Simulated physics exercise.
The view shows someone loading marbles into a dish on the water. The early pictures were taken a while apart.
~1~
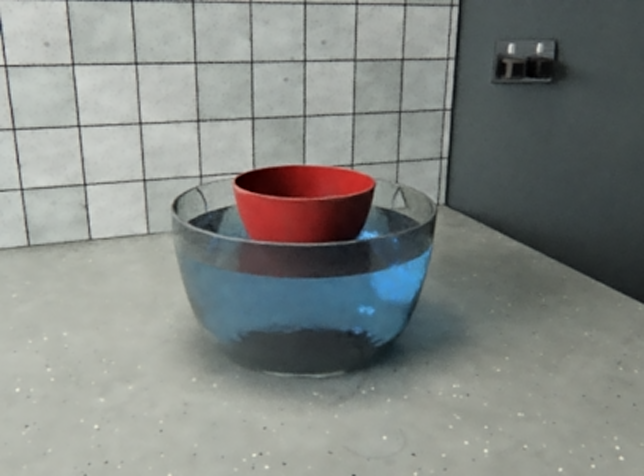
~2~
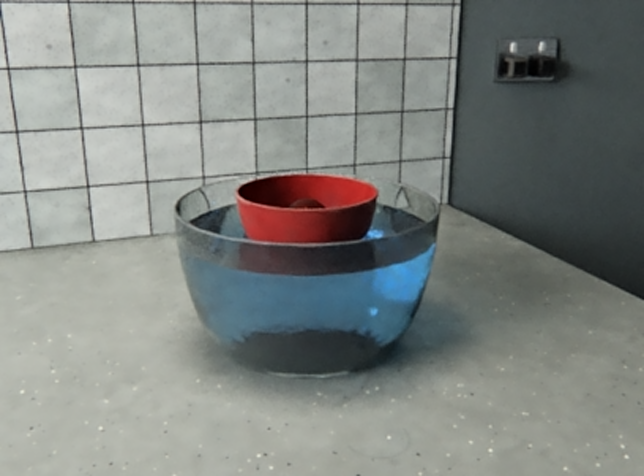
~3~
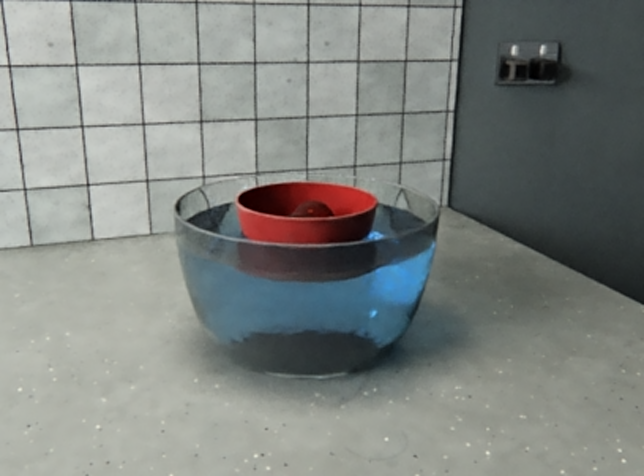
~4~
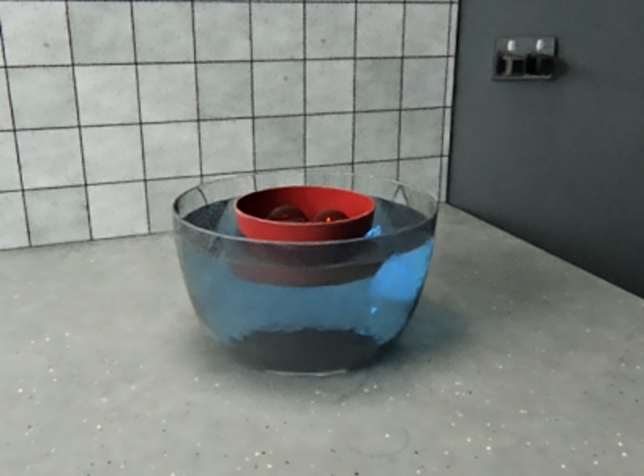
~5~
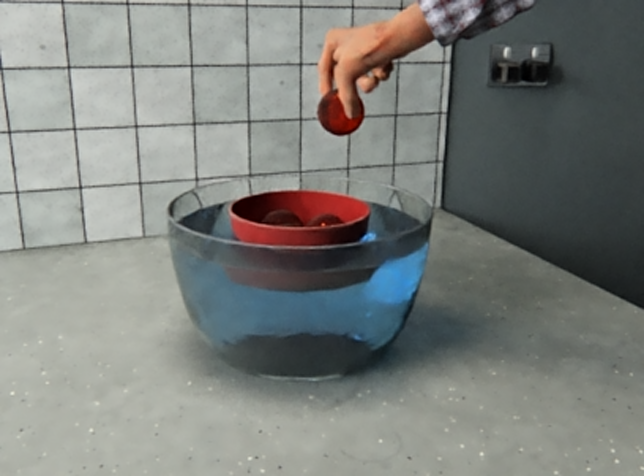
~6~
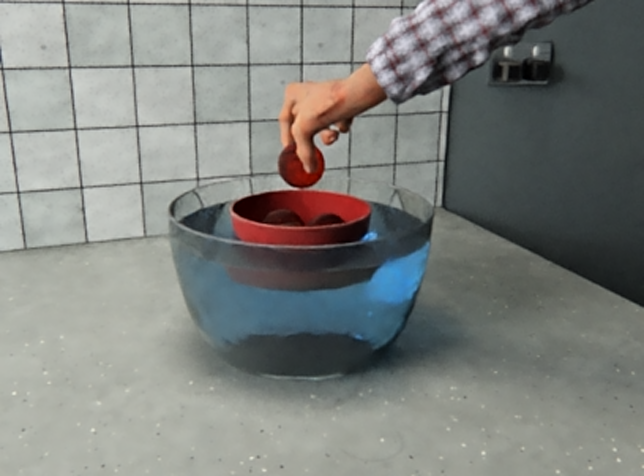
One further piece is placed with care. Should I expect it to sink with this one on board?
No, it stays up.
A moment on, the glass marble is in and the dish dips.
Further on, it steadies; about a fifth of its side above the surface.
When it is over, the dish floats; about a fifth of its side above the surface.
